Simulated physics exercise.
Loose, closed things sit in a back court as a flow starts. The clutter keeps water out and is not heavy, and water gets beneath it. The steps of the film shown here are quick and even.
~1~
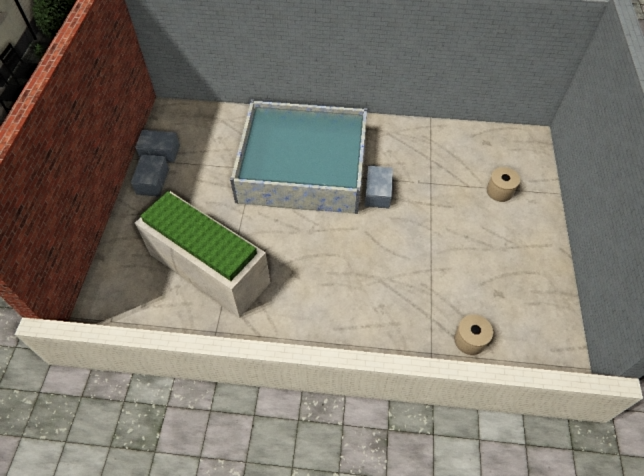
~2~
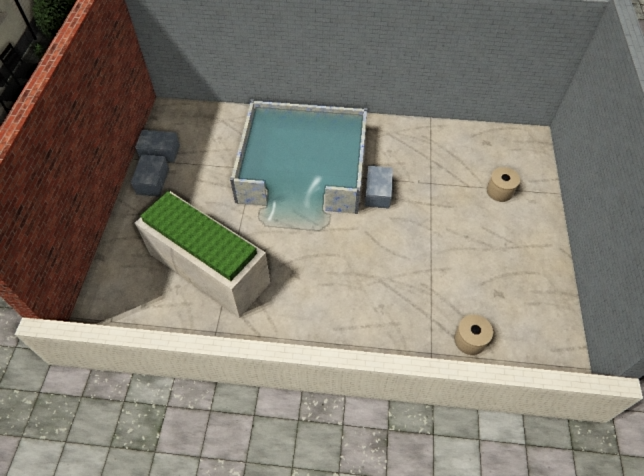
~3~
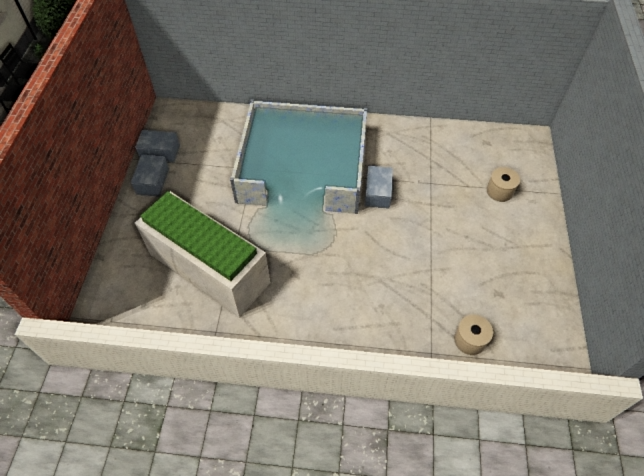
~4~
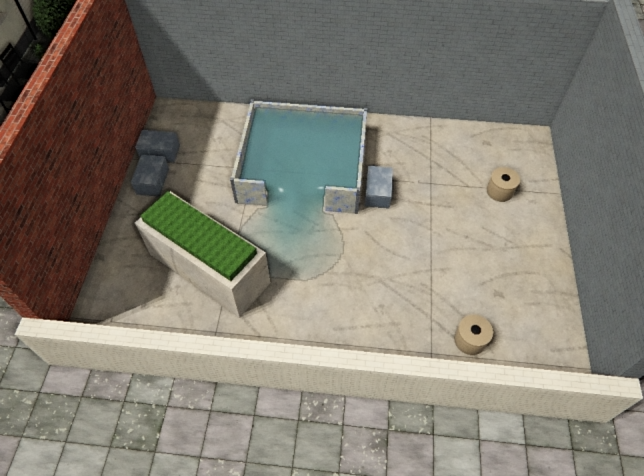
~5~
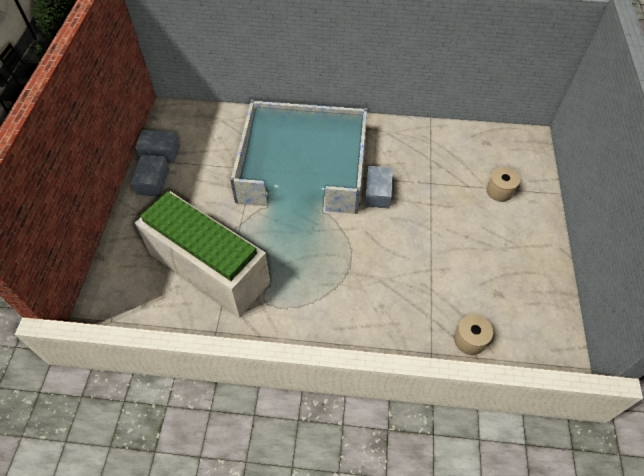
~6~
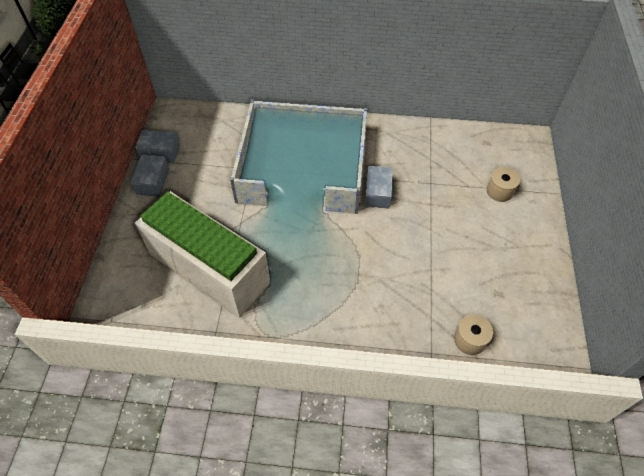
Water poured out through a gap that opened in the front wall of a raised pool and spread across the courtyard floor, reaching the grass-topped planter, while the blocks and round tan objects stayed still.
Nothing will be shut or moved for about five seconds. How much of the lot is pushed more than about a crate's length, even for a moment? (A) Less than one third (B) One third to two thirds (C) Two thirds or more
Less than one third.
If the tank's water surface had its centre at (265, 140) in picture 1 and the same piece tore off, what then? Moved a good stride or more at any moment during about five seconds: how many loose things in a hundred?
Roughly 20 per cent.
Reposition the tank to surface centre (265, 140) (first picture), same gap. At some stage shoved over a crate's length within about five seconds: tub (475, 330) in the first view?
As for that object: Went the full length.
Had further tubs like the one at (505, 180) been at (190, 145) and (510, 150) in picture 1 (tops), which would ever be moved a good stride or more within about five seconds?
In turn: Shifted that much, no.
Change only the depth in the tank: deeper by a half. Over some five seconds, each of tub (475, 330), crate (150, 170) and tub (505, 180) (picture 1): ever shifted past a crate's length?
Well, in sequence: Carried that far, not carried that far, carried that far.
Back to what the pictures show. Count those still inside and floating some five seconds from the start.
The number is 1.
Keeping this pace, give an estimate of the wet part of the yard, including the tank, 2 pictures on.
Around 20 percent.
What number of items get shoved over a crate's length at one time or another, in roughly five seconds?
1.
A moment on, 0 of 5 are well off their spots; 0 afloat.
Next, 0 of 5 are well off their spots; 0 afloat.
Later, 1 of 5 are well off their spots; 0 afloat.
In the end, 1 of 5 are well off their spots, and 1 have been at some point; 1 afloat.
